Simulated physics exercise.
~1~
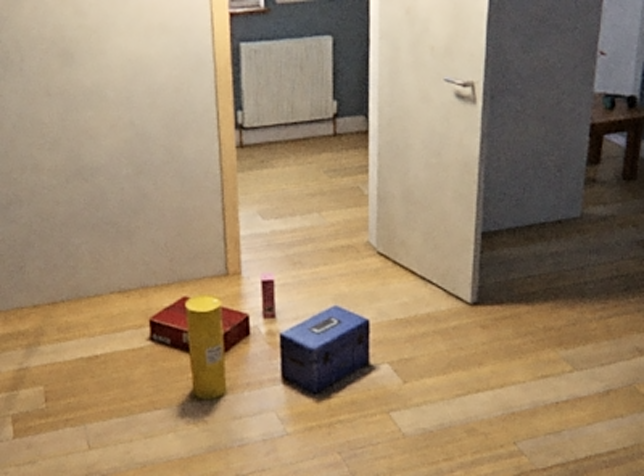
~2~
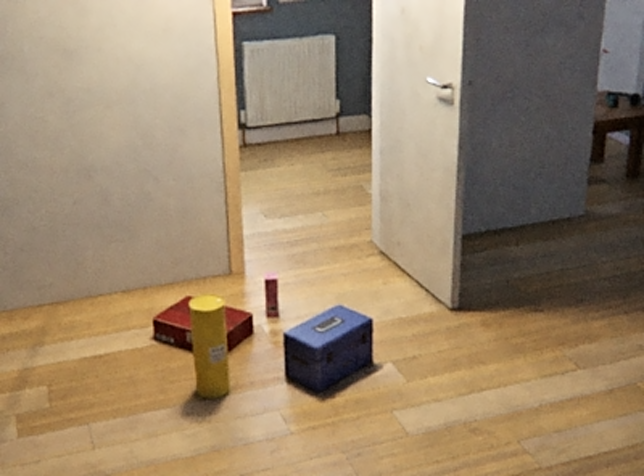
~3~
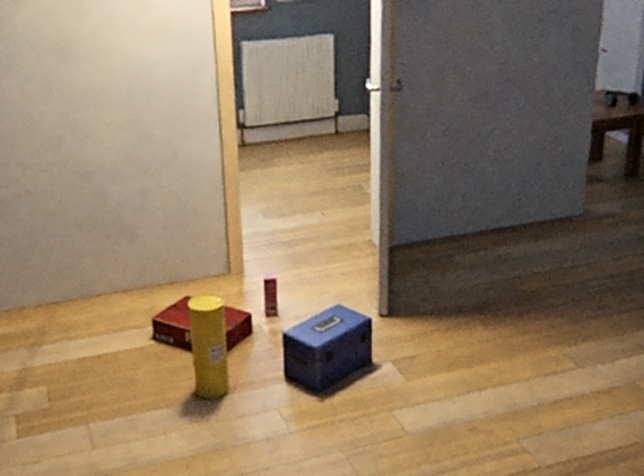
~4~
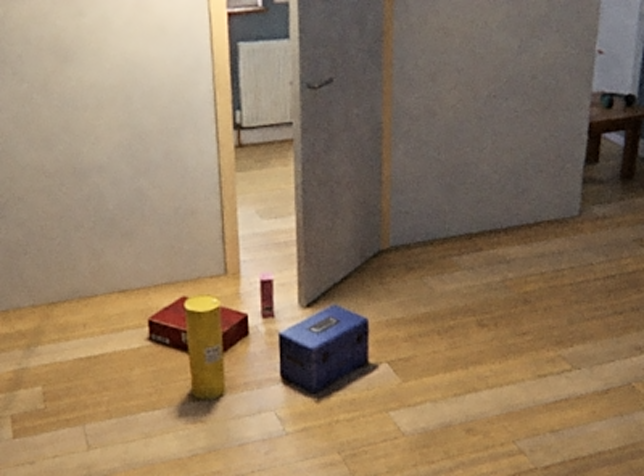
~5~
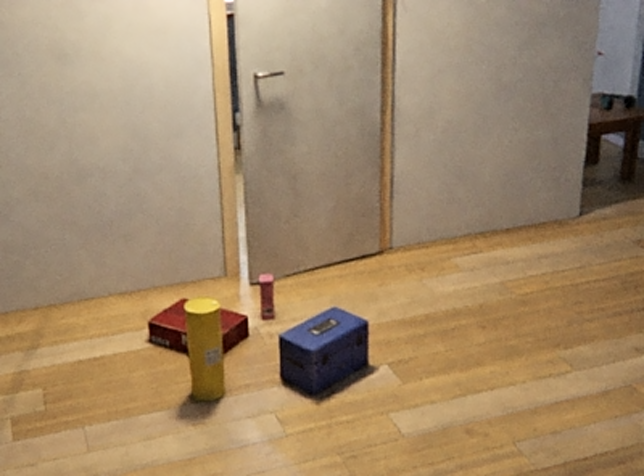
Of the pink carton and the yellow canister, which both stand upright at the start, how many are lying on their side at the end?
None of them are. The pink carton and the yellow canister are both still standing upright.
A pale door stands wide open into a wooden-floored room, with a radiator visible through the doorway behind it. In front of the doorway sit a yellow canister, a red parcel, a small pink carton and a blue toolbox. The door swings toward the viewer until it is seen almost edge-on, then carries on to the left, showing its other face as it narrows the opening. It passes behind the toolbox and the pink carton without disturbing them. By the end it is almost shut, with only a slim gap at its left edge, and all four objects remain in place.
